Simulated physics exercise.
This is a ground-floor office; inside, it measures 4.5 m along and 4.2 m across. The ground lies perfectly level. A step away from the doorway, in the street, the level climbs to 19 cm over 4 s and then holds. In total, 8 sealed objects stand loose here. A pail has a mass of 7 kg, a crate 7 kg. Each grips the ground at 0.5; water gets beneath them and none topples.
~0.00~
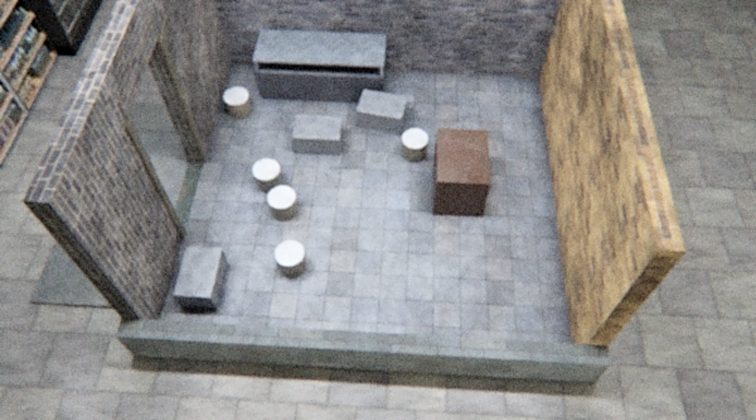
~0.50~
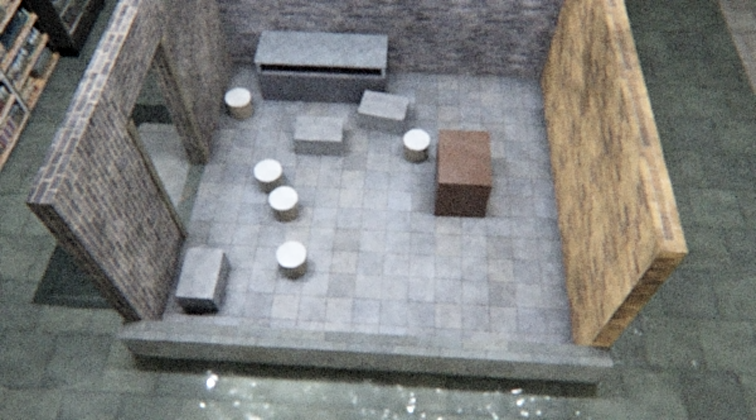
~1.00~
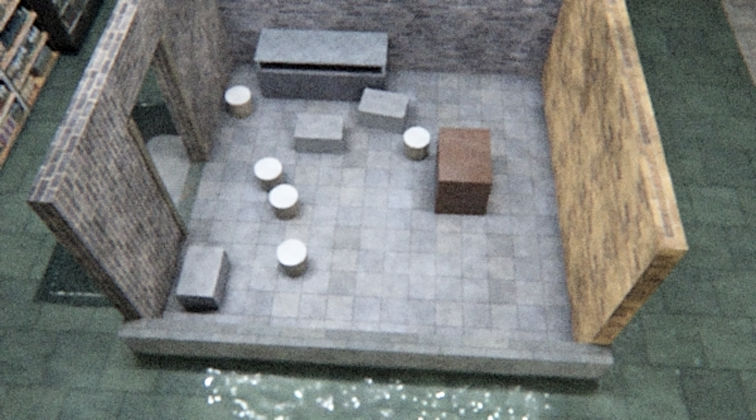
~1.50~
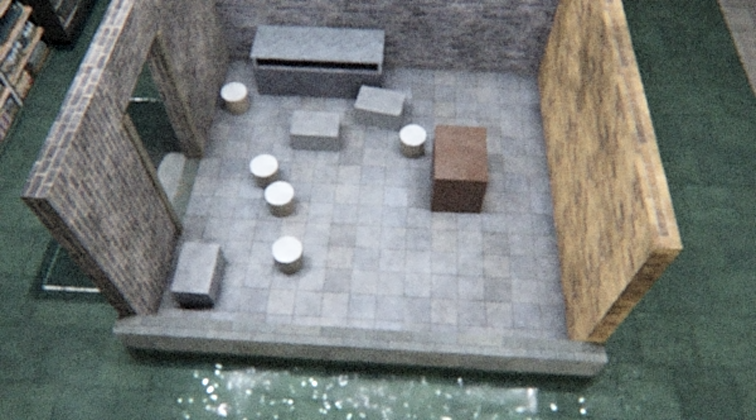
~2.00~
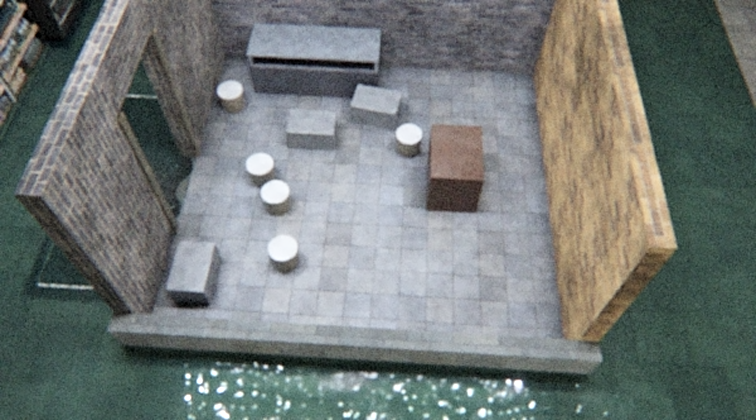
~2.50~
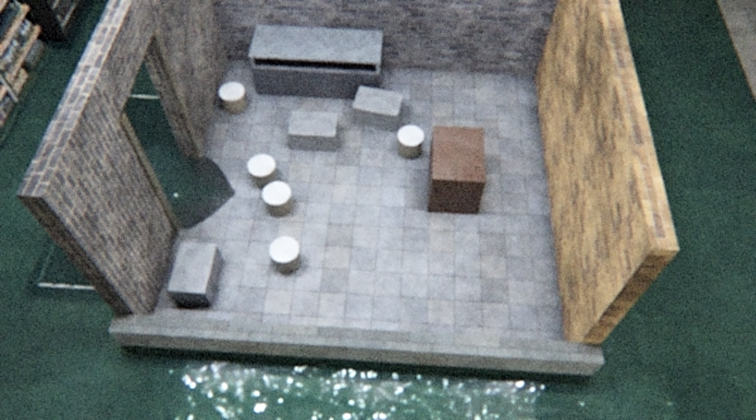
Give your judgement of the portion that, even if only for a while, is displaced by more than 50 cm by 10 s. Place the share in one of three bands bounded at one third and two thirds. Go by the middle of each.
It's shaping up to be some of them, a third to two thirds.
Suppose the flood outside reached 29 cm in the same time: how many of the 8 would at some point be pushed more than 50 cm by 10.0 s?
Count under that change: 6.
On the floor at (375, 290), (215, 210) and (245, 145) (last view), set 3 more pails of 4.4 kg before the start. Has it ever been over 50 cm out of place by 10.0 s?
In that order: Over, past it, under.
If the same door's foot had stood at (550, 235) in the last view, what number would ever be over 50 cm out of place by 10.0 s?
Result: 1.
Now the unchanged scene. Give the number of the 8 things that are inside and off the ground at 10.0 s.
Total: 3.
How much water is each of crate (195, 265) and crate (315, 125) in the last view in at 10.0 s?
First roughly 3 cm, second roughly 8 cm.
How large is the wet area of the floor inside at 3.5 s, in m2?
Roughly 2.0 m2.
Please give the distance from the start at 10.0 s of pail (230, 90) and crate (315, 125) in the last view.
The first is 0 cm from its start, the second 100 cm.
After 3.5 s 0 of 8 are over 50 cm from their spots; 0 afloat.
After 4.5 s 0 of 8 are over 50 cm from their spots; 0 afloat.
After 7.0 s 4 of 8 are over 50 cm from their spots; 1 afloat.
After 10.0 s 4 of 8 are over 50 cm from their spots, and 4 have been at some point; 3 afloat.
